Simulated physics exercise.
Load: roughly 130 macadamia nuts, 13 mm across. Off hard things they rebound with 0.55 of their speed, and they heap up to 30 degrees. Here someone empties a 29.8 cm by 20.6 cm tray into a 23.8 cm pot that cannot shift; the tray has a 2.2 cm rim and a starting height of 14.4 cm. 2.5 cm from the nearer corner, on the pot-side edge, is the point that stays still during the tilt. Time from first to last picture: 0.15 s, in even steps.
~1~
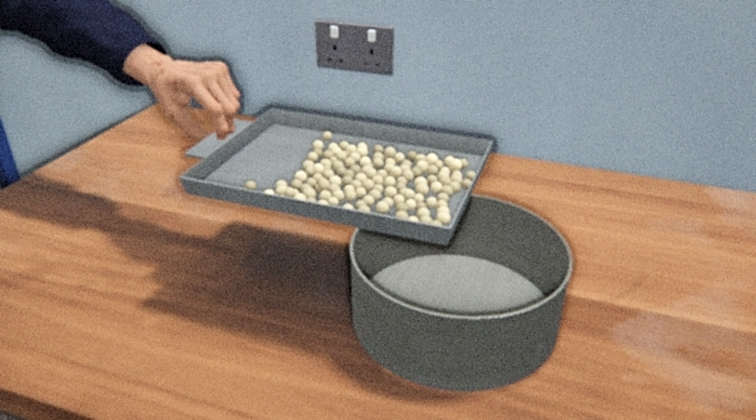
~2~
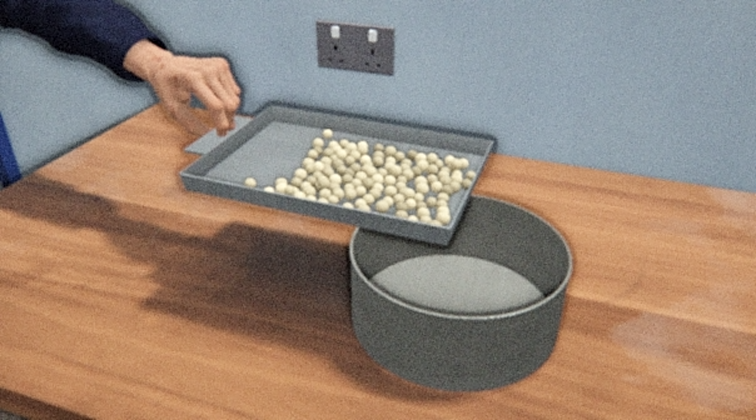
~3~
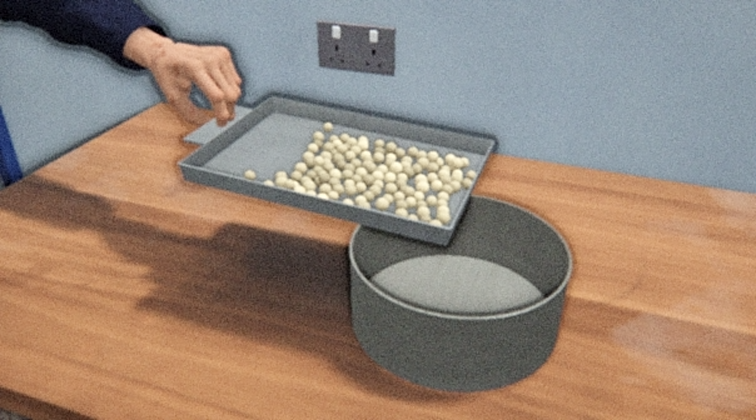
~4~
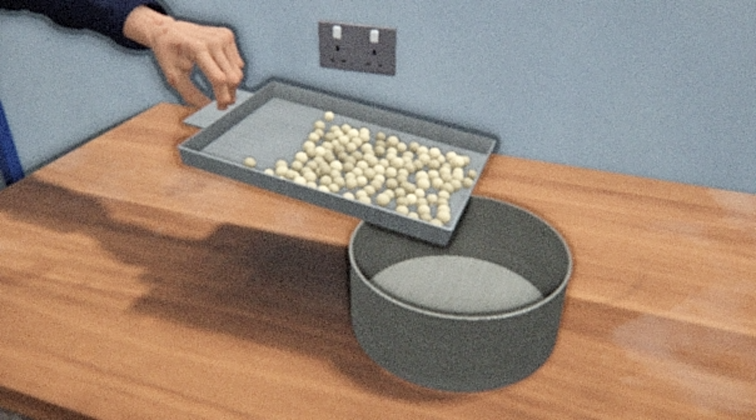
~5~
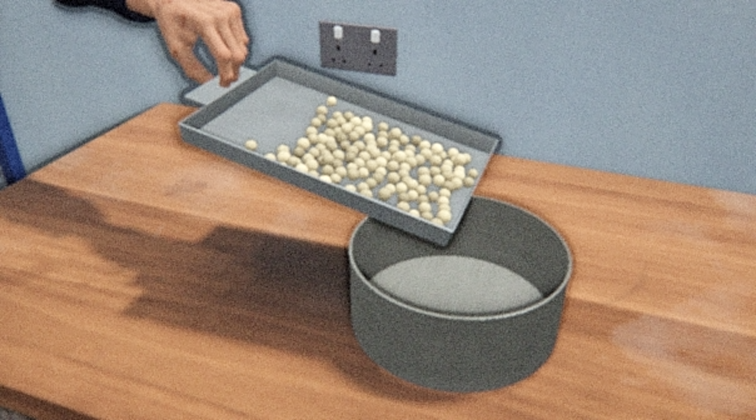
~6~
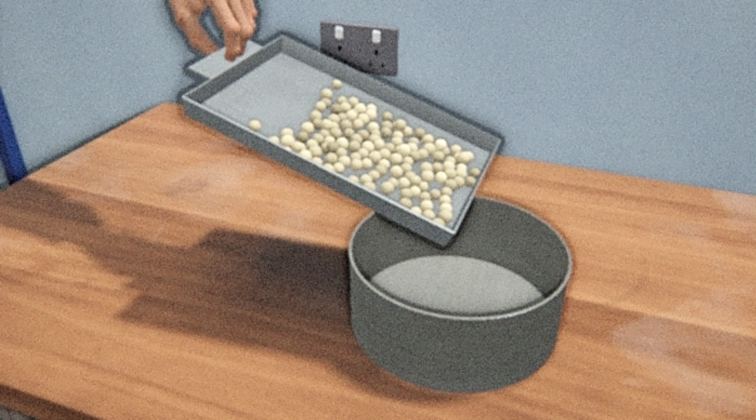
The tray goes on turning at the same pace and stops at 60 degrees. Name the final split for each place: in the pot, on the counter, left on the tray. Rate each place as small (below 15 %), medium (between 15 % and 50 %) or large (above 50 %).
Pot - medium; counter - small; left on the tray - large.
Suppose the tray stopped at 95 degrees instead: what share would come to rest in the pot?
Roughly 80 percent.
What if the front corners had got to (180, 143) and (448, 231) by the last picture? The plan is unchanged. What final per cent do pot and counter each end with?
Per cent by place - pot 0, counter 0.
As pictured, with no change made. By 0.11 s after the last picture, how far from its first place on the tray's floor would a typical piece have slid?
Displacement on the tray: Roughly 1 cm.
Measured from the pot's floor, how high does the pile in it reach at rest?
Top level: Approx. 1.5 cm.
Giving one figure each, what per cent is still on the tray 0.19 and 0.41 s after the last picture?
First 100, then 85.
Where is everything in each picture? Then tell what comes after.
In the first picture, tray tilt 0 degrees, front corners at (184, 176) and (448, 226); middle of the pieces at (377, 181); pot at (459, 246).
In the second picture, tray tilt 1 degrees, front corners at (183, 173) and (448, 226); middle of the pieces at (377, 180).
In the third picture, tray tilt 3 degrees, front corners at (183, 163) and (448, 227), lowest corner right front; middle of the pieces at (378, 177).
In the fourth picture, tray tilt 7 degrees, front corners at (182, 146) and (449, 227), lowest corner right front; middle of the pieces at (379, 171).
In the fifth picture, tray tilt 13 degrees, front corners at (183, 123) and (450, 228), lowest corner right front; middle of the pieces at (381, 164).
In the sixth picture, tray tilt 19 degrees, front corners at (187, 97) and (452, 230), lowest corner right front; middle of the pieces at (384, 155); pot at (459, 247).
Then, 0.11 s after the last picture, tilt 42 degrees; the tray holds 100 %, the pot 0 %.
Then, 0.19 s after the last picture, tilt 56 degrees; the tray holds 100 %, the pot 0 %.
Then, 0.41 s after the last picture, tilt 60 degrees; the tray holds 85 %, the pot 0 %.
In the end, pot 35 %, counter 5 %, tray 60 %.
